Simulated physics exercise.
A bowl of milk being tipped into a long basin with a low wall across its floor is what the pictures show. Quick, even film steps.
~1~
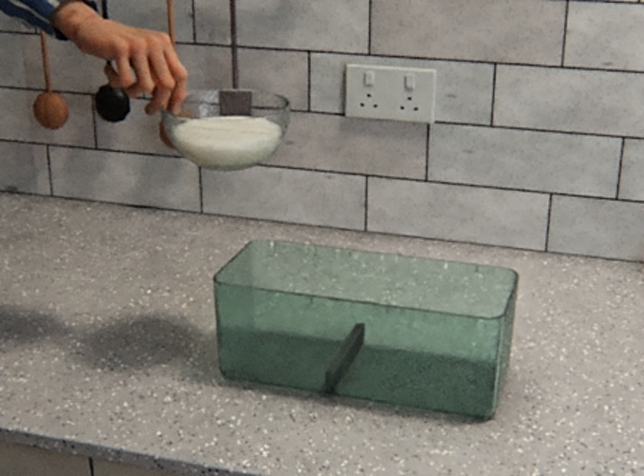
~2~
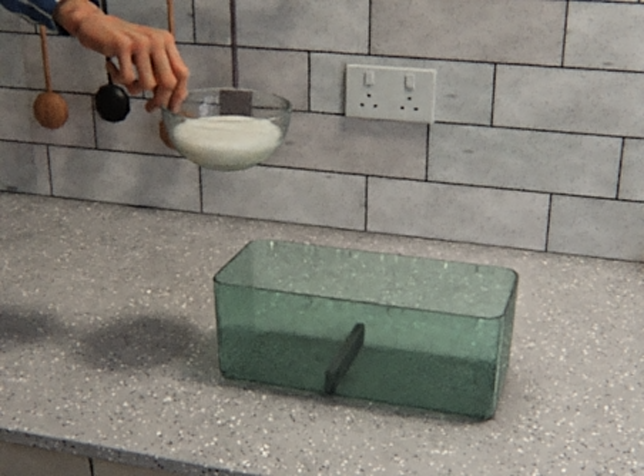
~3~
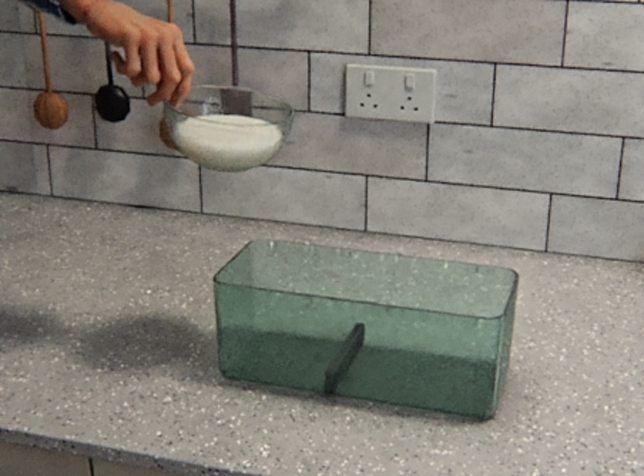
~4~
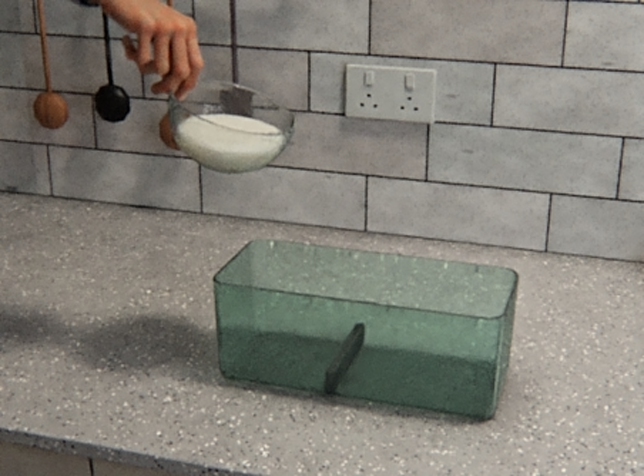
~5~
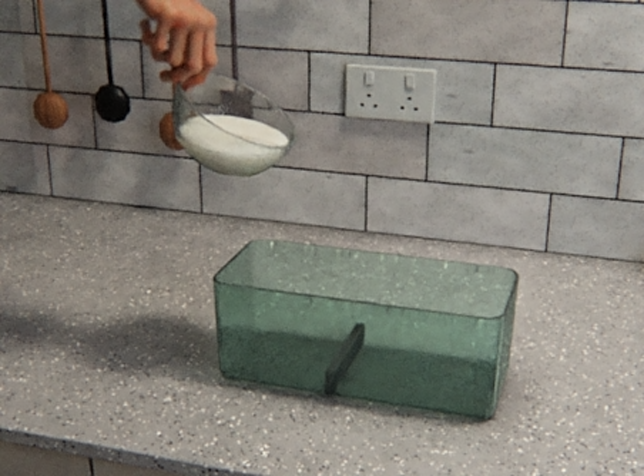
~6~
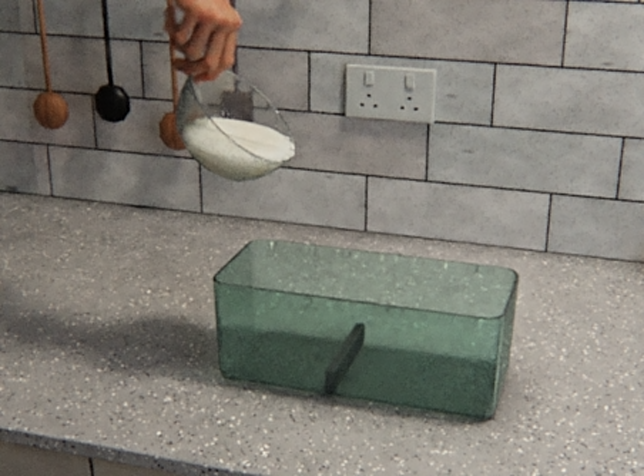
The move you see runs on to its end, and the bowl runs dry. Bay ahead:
The biggest share sits in the leftmost section.
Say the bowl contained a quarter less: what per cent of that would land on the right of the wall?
Estimate: Around 15 per cent.
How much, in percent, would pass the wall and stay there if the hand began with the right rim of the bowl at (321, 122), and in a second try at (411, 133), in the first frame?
Try one: 60 %; try two: 80 %.
A moment on, the tilt is 113° and 2 per cent is still to pour, 56 is left of the wall and 0 right of it.
Next, the tilt is 117° and 0 per cent is still to pour, 80 is left of the wall and 9 right of it.
Then the tilt is 117° and 1 per cent is still to pour, 72 is left of the wall and 17 right of it.
Later the tilt is 117° and 0 per cent is still to pour, 73 is left of the wall and 18 right of it.
Finally, 73 per cent lies left of the wall, 18 right of it and 9 outside.
